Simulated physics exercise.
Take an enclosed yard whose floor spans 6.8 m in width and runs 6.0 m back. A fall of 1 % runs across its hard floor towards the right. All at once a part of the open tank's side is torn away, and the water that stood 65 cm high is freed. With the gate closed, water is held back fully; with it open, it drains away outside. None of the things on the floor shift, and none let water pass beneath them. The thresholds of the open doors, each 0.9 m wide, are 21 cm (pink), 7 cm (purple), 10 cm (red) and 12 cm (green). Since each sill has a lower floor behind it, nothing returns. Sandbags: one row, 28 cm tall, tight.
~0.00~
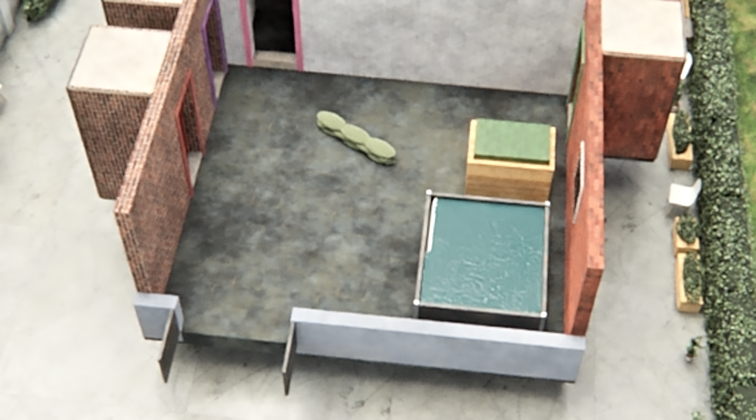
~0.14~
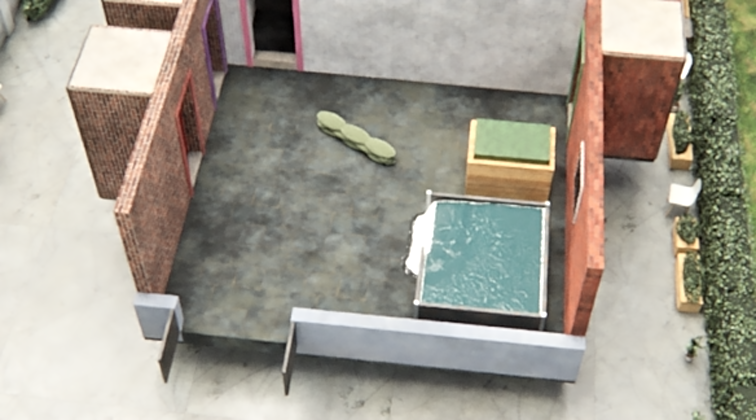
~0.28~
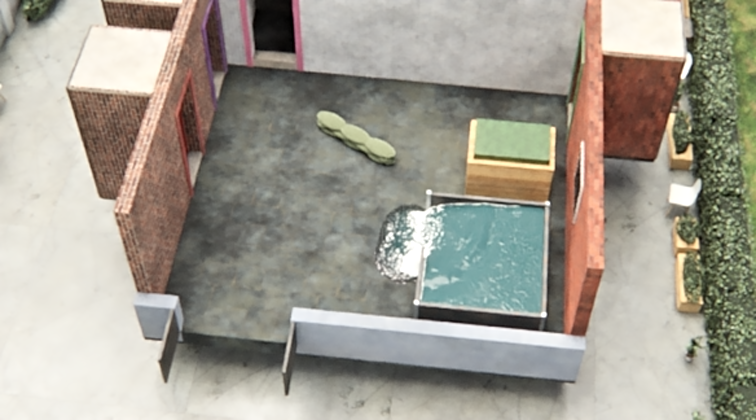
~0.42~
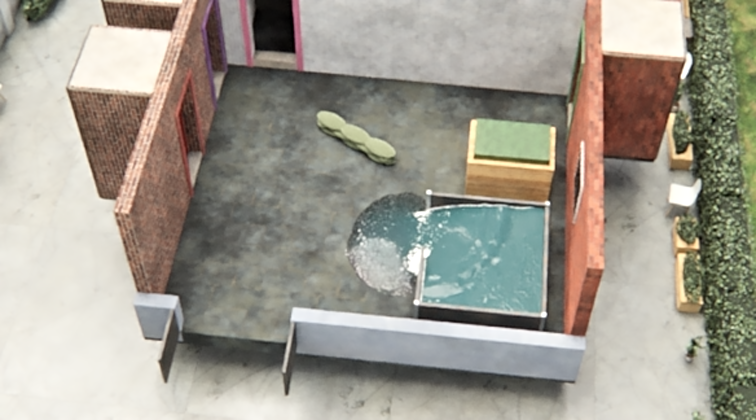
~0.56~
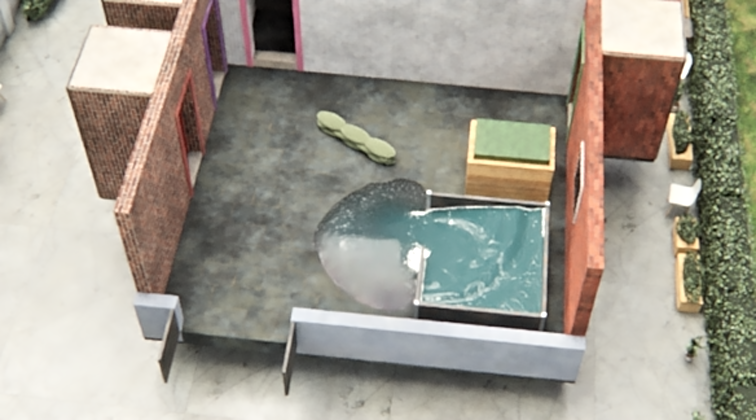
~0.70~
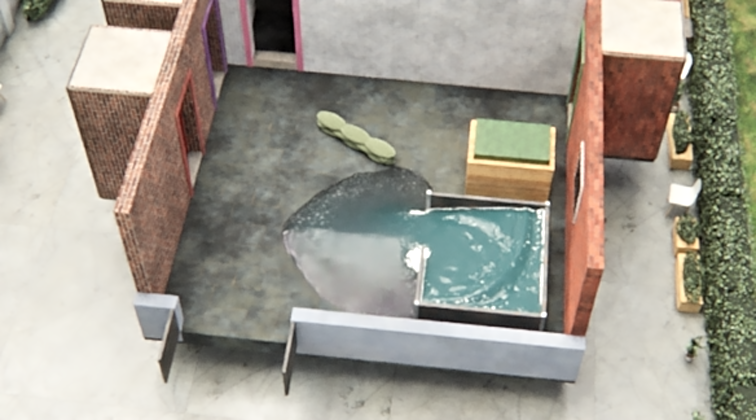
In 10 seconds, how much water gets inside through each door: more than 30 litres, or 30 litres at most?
Pink door: Lags behind the figure; purple door: Outstrips the figure; red door: Outstrips the figure; green door: Lags behind the figure.
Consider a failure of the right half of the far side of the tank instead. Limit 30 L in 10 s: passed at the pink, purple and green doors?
Here's how it goes: Pink falls short, purple falls short, green falls short.
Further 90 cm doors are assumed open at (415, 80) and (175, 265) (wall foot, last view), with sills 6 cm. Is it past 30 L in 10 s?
Order as listed: Respected and surpassed.
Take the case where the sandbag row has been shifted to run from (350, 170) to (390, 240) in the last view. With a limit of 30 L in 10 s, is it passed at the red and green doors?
Red within the limit, green within the limit.
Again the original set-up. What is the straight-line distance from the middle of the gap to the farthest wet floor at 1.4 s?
Some 4.4 metres from the gap.
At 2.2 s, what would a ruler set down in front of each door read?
Centimetres: Pink 0 / purple 0 / red 20 / green 0.
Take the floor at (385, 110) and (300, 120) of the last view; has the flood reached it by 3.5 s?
I'd say spared, then drenched.
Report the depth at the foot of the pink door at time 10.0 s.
Roughly 7.0 cm deep.
After 1.4 s water covers 40 % of the floor and is deepest (34 cm) near (416, 239); pink door not reached, purple door not reached, red door not reached, green door not reached.
After 2.2 s water covers 55 % of the floor and is deepest (28 cm) near (416, 239); pink door not reached, purple door not reached, red door 20 cm at the sill, 14 L in, green door not reached.
After 3.5 s water covers 55 % of the floor and is deepest (29 cm) near (237, 68); pink door 11 cm at the sill, 0 L in, purple door 15 cm at the sill, 27 L in, red door 17 cm at the sill, 65 L in, green door not reached.
After 6.0 s water covers 75 % of the floor and is deepest (15 cm) near (290, 73); pink door 14 cm at the sill, 0 L in, purple door 13 cm at the sill, 81 L in, red door 11 cm at the sill, 84 L in, green door not reached.
After 10.0 s water covers 95 % of the floor and is deepest (10 cm) near (552, 131); pink door 7 cm at the sill, 0 L in, purple door 6 cm at the sill, 107 L in, red door 5 cm at the sill, 86 L in, green door 10 cm at the sill, 0 L in.
